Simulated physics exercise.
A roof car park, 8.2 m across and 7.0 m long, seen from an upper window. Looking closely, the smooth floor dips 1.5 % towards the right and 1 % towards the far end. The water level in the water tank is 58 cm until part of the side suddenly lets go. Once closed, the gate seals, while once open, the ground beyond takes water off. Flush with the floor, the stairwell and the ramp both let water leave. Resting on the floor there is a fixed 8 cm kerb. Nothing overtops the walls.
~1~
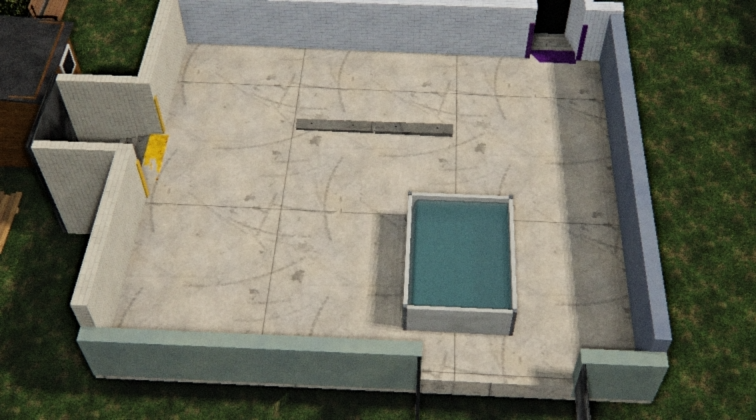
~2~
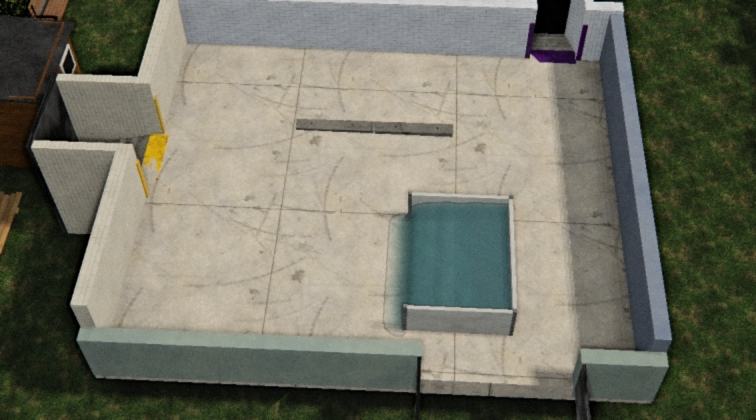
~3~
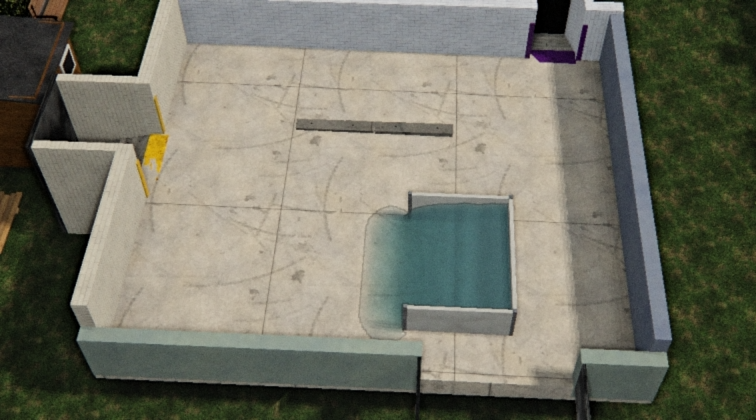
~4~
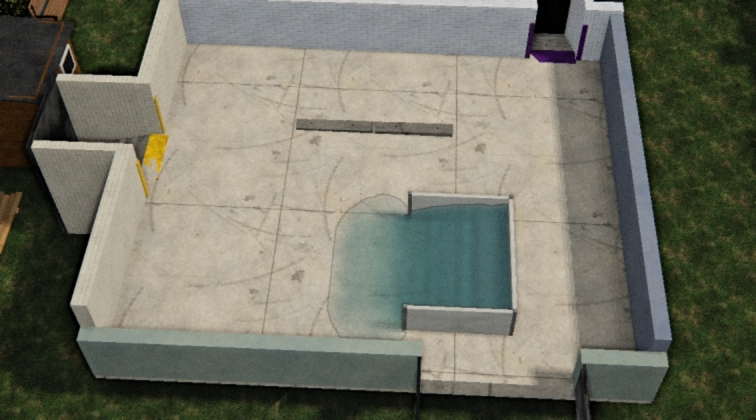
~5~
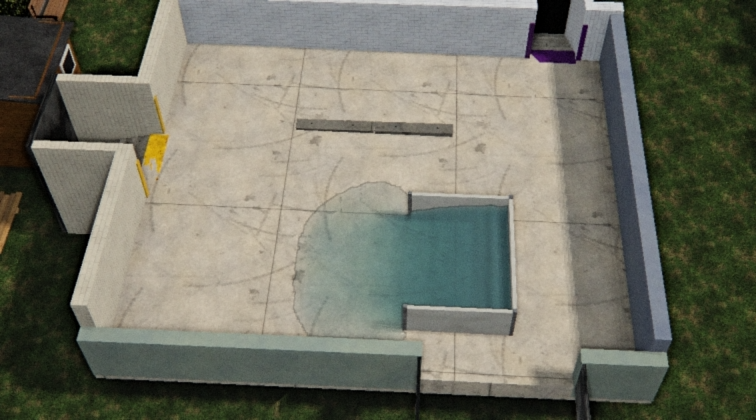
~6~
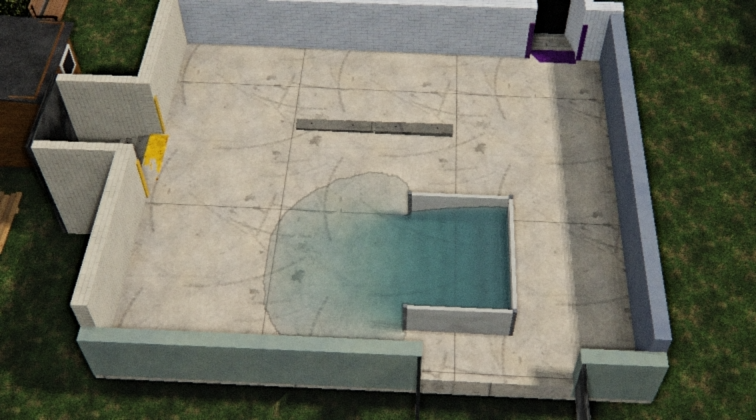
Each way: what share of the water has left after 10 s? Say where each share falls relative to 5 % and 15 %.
Gateway: It takes not even 5 % of the water; stair shaft (marked purple): It takes less than 5 % of the water; down ramp (marked yellow): It takes between 5 and 15 % of the water.
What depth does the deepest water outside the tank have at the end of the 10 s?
Depth: Approx. 13 cm.
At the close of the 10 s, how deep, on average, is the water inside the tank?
Some 8 cm on average.
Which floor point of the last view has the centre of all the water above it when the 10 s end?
Balance point at about (393, 163).
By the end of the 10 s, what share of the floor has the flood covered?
I'd guess around 75 %.
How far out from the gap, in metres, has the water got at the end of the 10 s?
That works out near 6.8 m.
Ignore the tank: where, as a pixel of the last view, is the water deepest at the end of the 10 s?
Roughly (606, 126).
A moment later water covers 30 % of the floor and is deepest (23 cm) near (405, 250); gone so far, the gateway 0 %, the stair shaft (marked purple) 0 %, the down ramp (marked yellow) 0 %.
Soon after water covers 40 % of the floor and is deepest (32 cm) near (108, 348); gone so far, the gateway 0 %, the stair shaft (marked purple) 0 %, the down ramp (marked yellow) 0 %.
Next water covers 45 % of the floor and is deepest (21 cm) near (170, 331); gone so far, the gateway 0 %, the stair shaft (marked purple) 0 %, the down ramp (marked yellow) 5 %.
Later on water covers 55 % of the floor and is deepest (14 cm) near (205, 49); gone so far, the gateway 0 %, the stair shaft (marked purple) 0 %, the down ramp (marked yellow) 9 %.
At the end water covers 75 % of the floor and is deepest (13 cm) near (606, 126); gone so far, the gateway 1 %, the stair shaft (marked purple) 0 %, the down ramp (marked yellow) 10 %.
